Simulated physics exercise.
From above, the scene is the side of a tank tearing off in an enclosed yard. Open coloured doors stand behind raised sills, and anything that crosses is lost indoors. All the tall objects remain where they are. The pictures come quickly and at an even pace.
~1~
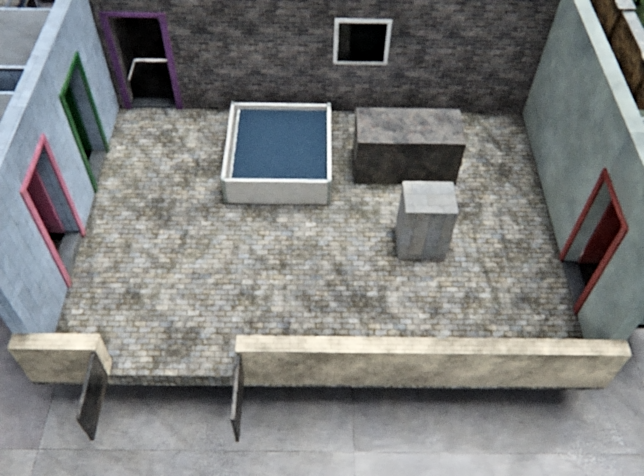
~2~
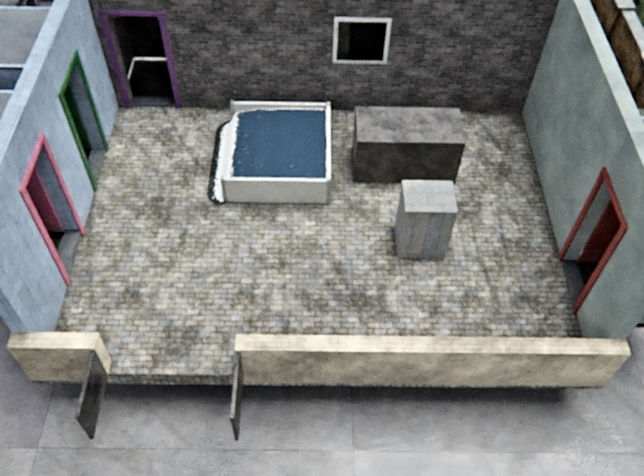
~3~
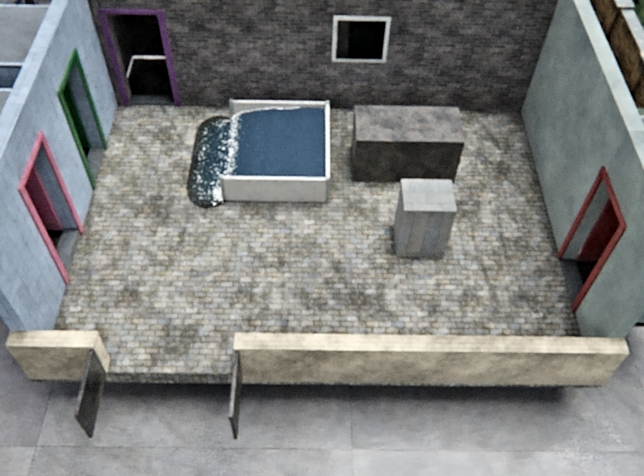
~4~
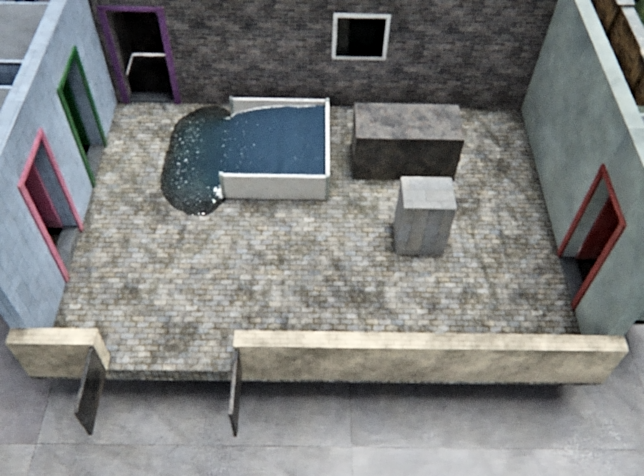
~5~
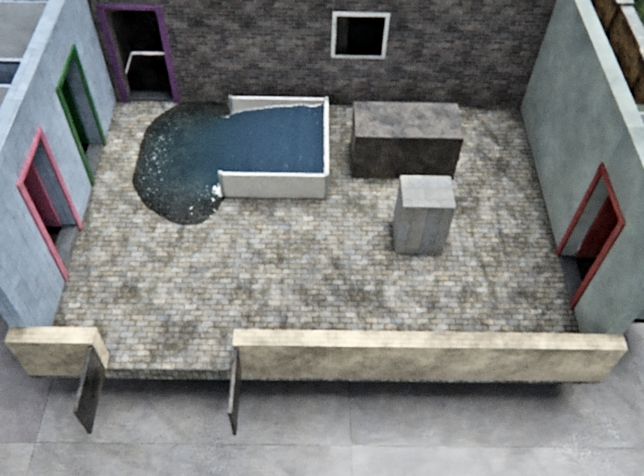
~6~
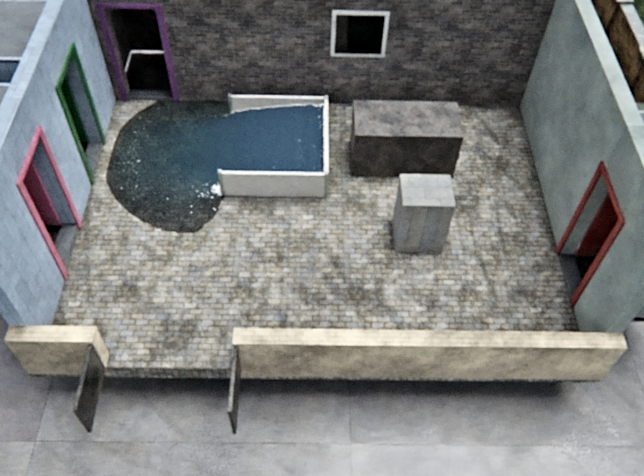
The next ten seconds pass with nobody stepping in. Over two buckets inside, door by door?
Door by door: The pink door not over; the purple door over; the green door over; the red door not over.
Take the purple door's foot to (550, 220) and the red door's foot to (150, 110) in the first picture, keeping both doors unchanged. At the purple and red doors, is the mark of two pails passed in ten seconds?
The purple door falls short, while the red door exceeds it.
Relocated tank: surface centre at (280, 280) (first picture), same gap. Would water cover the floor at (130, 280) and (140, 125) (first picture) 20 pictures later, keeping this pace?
Points in order: Inundated; inundated.
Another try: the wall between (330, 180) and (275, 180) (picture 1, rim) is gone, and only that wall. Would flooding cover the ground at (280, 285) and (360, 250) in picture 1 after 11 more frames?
Taking them in turn, they come out soaked and soaked.
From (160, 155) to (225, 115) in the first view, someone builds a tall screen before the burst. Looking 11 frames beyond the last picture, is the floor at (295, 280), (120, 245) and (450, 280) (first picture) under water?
Taking the points in order, they are high and dry, inundated and high and dry.
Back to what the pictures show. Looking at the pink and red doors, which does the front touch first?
Looks like the pink door gets there first.
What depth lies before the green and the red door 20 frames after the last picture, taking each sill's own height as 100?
Approx. 180 % followed by 0 %.
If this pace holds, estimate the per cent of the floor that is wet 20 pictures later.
It comes to 30 per cent.
A moment on, water covers 20 % of the floor; the pink door not reached, the purple door wet at the sill, nothing in, the green door over two buckets in, the red door not reached.
Next, water covers 25 % of the floor; the pink door wet at the sill, nothing in, the purple door under two buckets in, the green door far over two buckets in, the red door not reached.
Then, water covers 30 % of the floor; the pink door wet at the sill, nothing in, the purple door over two buckets in, the green door far over two buckets in, the red door not reached.
Later, water covers 45 % of the floor; the pink door wet at the sill, nothing in, the purple door far over two buckets in, the green door far over two buckets in, the red door not reached.
In the end, water covers 60 % of the floor; the pink door wet at the sill, nothing in, the purple door far over two buckets in, the green door far over two buckets in, the red door not reached.
